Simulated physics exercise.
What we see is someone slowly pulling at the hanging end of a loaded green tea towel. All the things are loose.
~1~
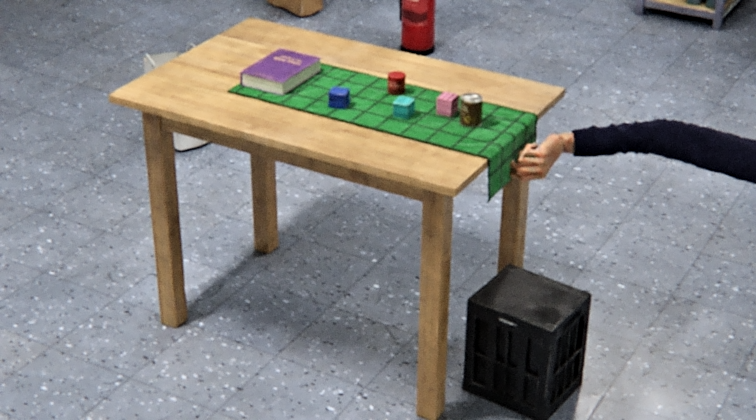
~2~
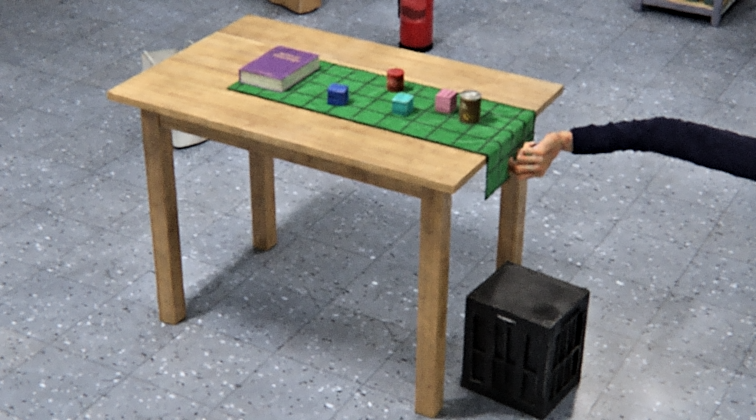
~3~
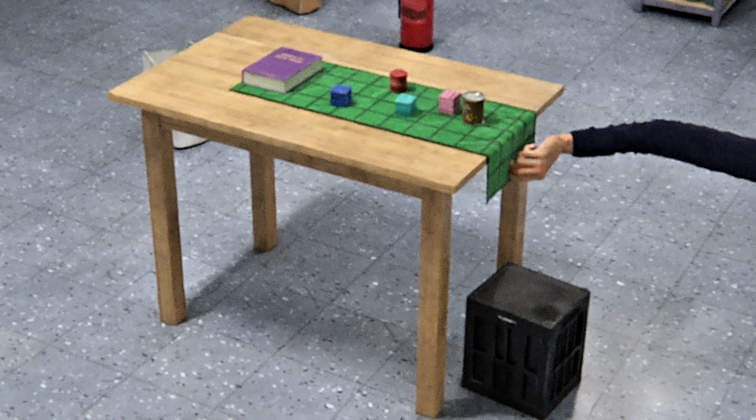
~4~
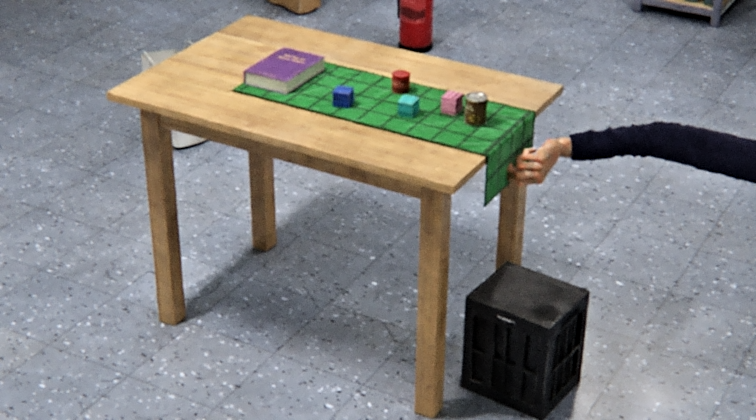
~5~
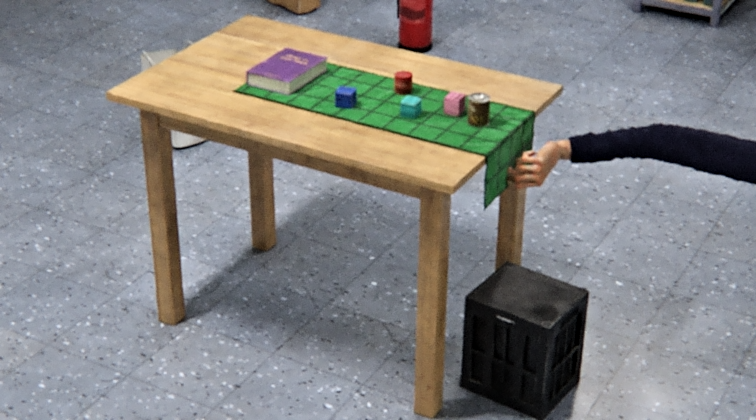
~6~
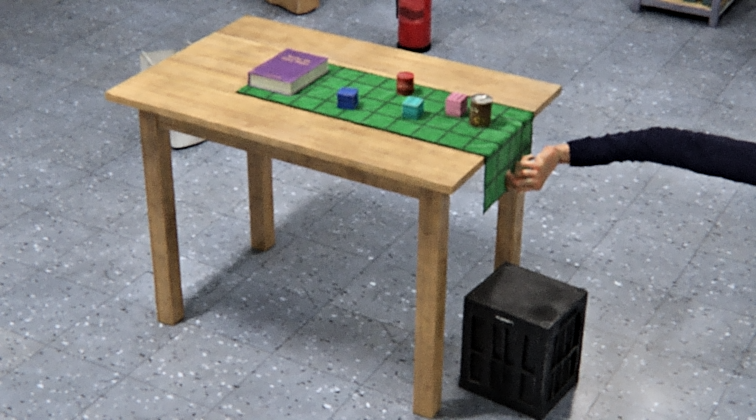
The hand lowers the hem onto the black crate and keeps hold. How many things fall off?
The answer is three.
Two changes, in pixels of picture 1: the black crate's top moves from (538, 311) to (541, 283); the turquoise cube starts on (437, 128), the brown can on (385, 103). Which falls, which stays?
The turquoise cube goes over, the brown can remains up.
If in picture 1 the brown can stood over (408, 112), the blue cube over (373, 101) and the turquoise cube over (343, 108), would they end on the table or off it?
The brown can comes down; the blue cube does not fall; the turquoise cube survives.
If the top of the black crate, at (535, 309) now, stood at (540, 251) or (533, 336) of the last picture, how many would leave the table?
Then 1 and 4.
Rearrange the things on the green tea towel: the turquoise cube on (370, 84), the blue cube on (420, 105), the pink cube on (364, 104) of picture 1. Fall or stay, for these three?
The turquoise cube survives; the blue cube tumbles off; the pink cube survives.
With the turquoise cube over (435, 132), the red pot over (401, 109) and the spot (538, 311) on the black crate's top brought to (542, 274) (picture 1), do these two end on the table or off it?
The turquoise cube comes down; the red pot survives.
A little later, hem near (505, 246); brown can gone.
Next, hem on the crate; brown can, pink cube and turquoise cube gone.
When it is over, hem on the crate; brown can, pink cube and turquoise cube gone. Over the edge go three.
